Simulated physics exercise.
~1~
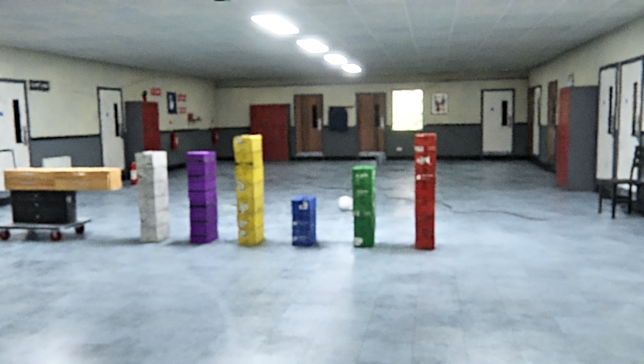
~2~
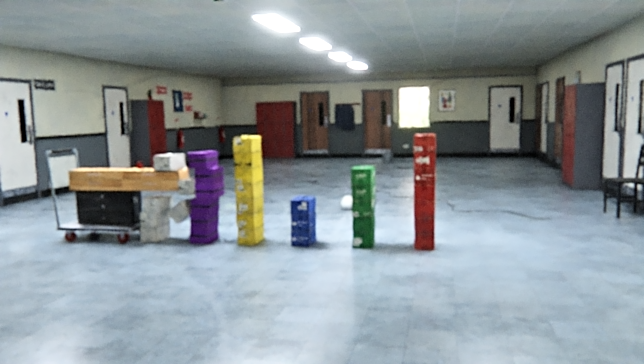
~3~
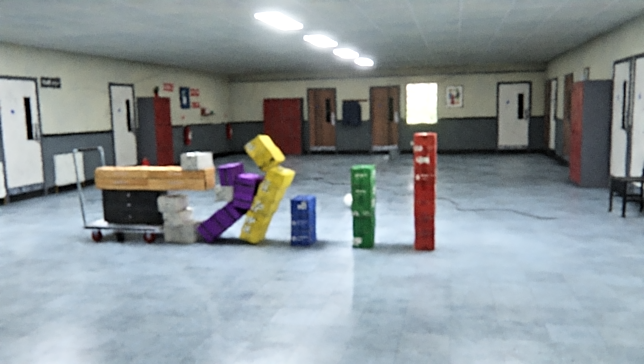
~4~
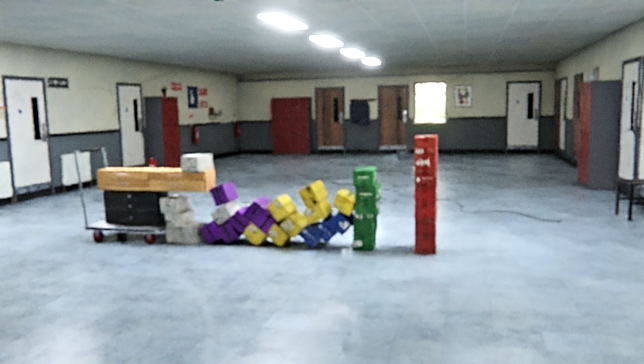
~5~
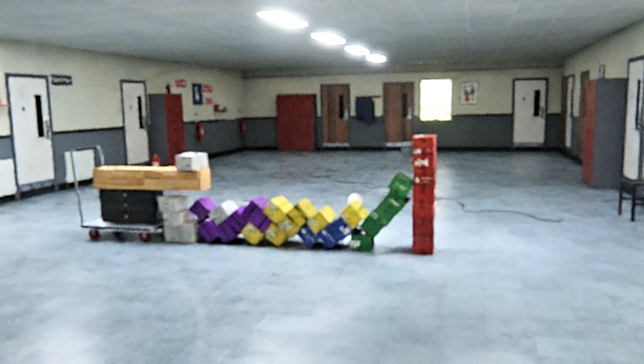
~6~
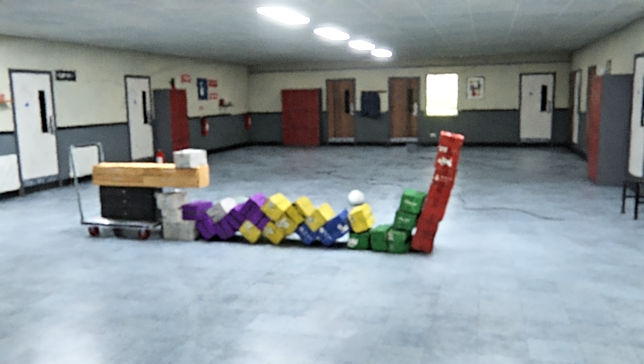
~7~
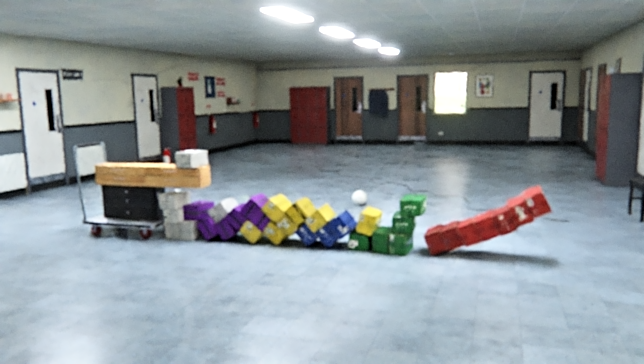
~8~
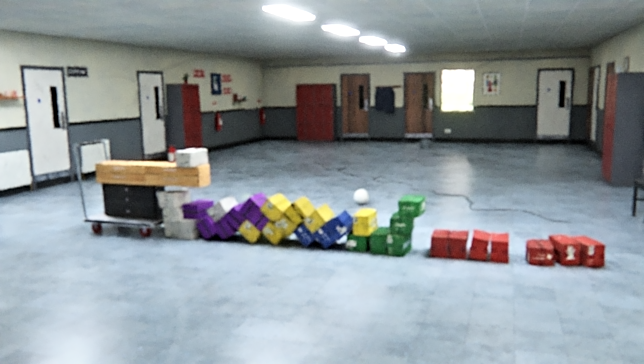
A trolley rolls right into the pale stack, and the coloured stacks topple through to red.
